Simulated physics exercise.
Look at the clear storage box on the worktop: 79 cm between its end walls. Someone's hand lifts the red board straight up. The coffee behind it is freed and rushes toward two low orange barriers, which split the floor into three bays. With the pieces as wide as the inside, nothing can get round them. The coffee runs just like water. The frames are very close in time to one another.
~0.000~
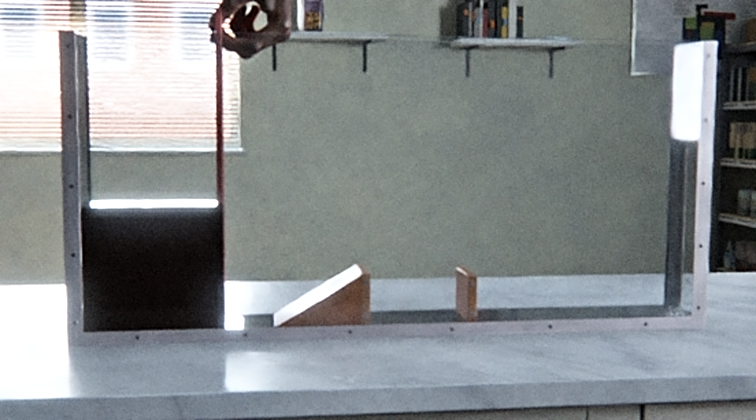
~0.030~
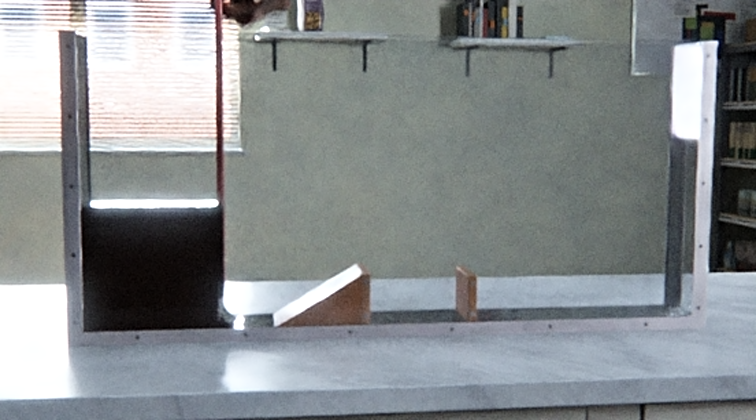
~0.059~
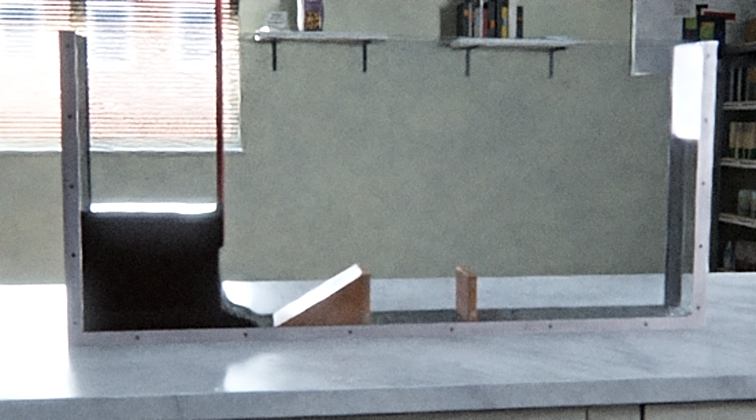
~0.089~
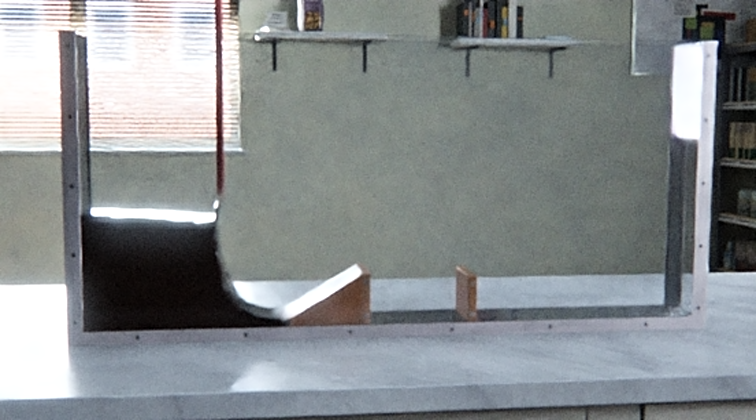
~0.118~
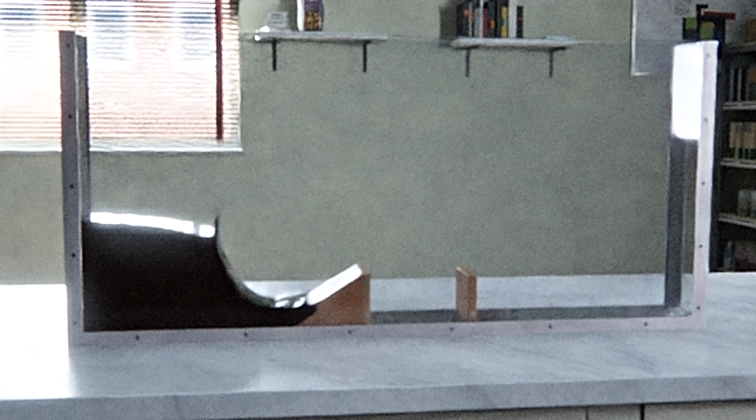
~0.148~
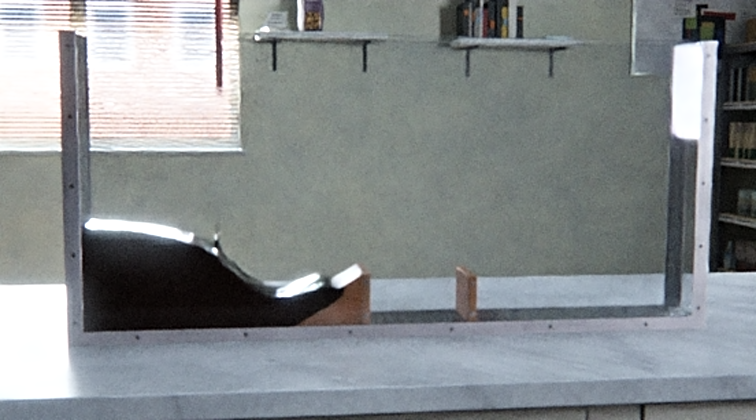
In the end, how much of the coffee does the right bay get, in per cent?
The right bay gets about 14 per cent.
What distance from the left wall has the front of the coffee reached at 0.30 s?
Roughly 48 centimetres out.
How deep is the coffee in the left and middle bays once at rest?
Taking them in turn, you get 5.5 cm and then 5.0 cm.
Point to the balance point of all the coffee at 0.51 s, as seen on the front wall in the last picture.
Look around (318, 300) on the front wall - that's where it is.
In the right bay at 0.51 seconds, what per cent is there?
Share: Around 12 %.
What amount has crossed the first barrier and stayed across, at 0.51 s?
Around 32 percent at that time.
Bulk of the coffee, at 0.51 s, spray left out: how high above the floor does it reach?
Max height: Approx. 8.5 cm.
After 0.30 s 14 per cent is beyond the first barrier and 0 beyond the second.
After 0.51 s 32 per cent is beyond the first barrier and 13 beyond the second.
After 0.91 s 38 per cent is beyond the first barrier and 15 beyond the second.
In the end the left bay holds 60, the middle 26 and the right 15 per cent.
